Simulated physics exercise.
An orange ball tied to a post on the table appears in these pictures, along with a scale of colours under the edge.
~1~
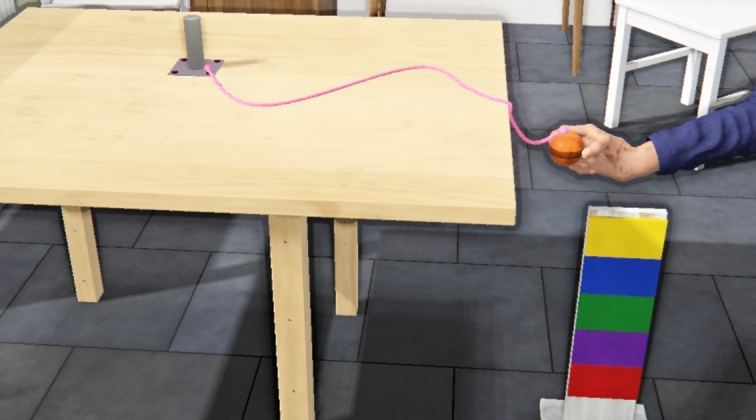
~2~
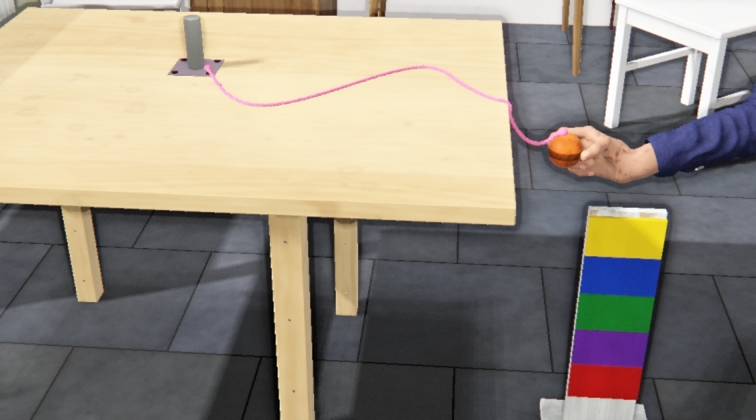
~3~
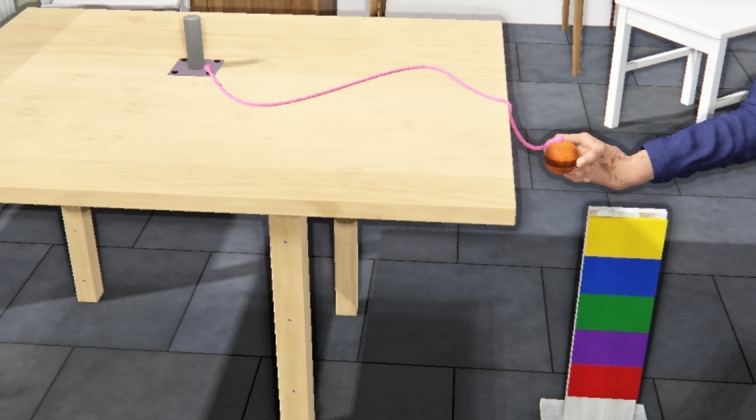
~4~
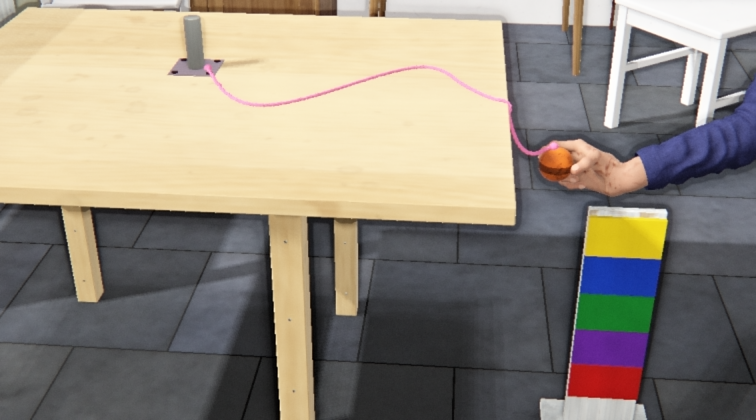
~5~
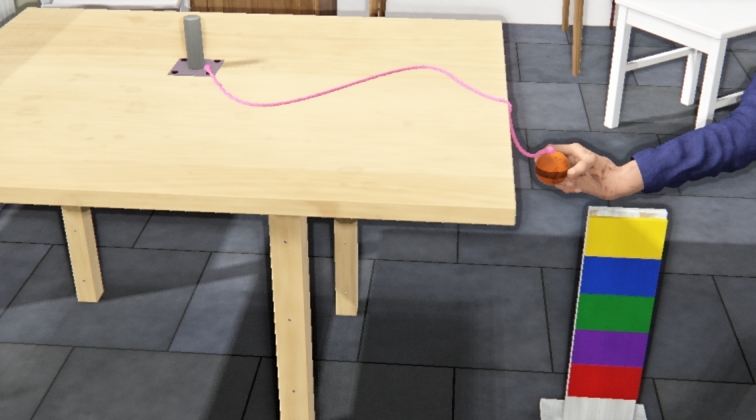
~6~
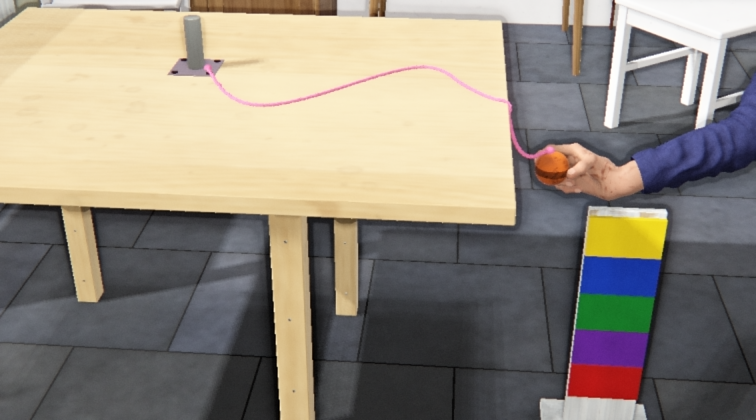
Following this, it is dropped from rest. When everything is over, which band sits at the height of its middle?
The green one.
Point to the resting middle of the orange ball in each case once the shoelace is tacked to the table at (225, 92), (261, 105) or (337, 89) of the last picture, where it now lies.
First try (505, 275), second try (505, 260), third try (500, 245).
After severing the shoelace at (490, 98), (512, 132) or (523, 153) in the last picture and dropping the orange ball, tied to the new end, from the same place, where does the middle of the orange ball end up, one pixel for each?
Cut 1: About (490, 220). Cut 2: About (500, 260). Cut 3: About (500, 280).
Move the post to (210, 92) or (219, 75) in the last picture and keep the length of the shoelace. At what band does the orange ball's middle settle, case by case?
Taking the two spots in turn: Purple, then purple.
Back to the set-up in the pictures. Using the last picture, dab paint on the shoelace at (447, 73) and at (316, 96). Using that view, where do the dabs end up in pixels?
At (507, 137), then (377, 87).
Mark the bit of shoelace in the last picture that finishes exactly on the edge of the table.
Position: Approx. (420, 67).
Early on, ball near (517, 295); level with green.
Midway, ball near (464, 295); level with green.
Finally, ball near (497, 304); level with green. The green one.
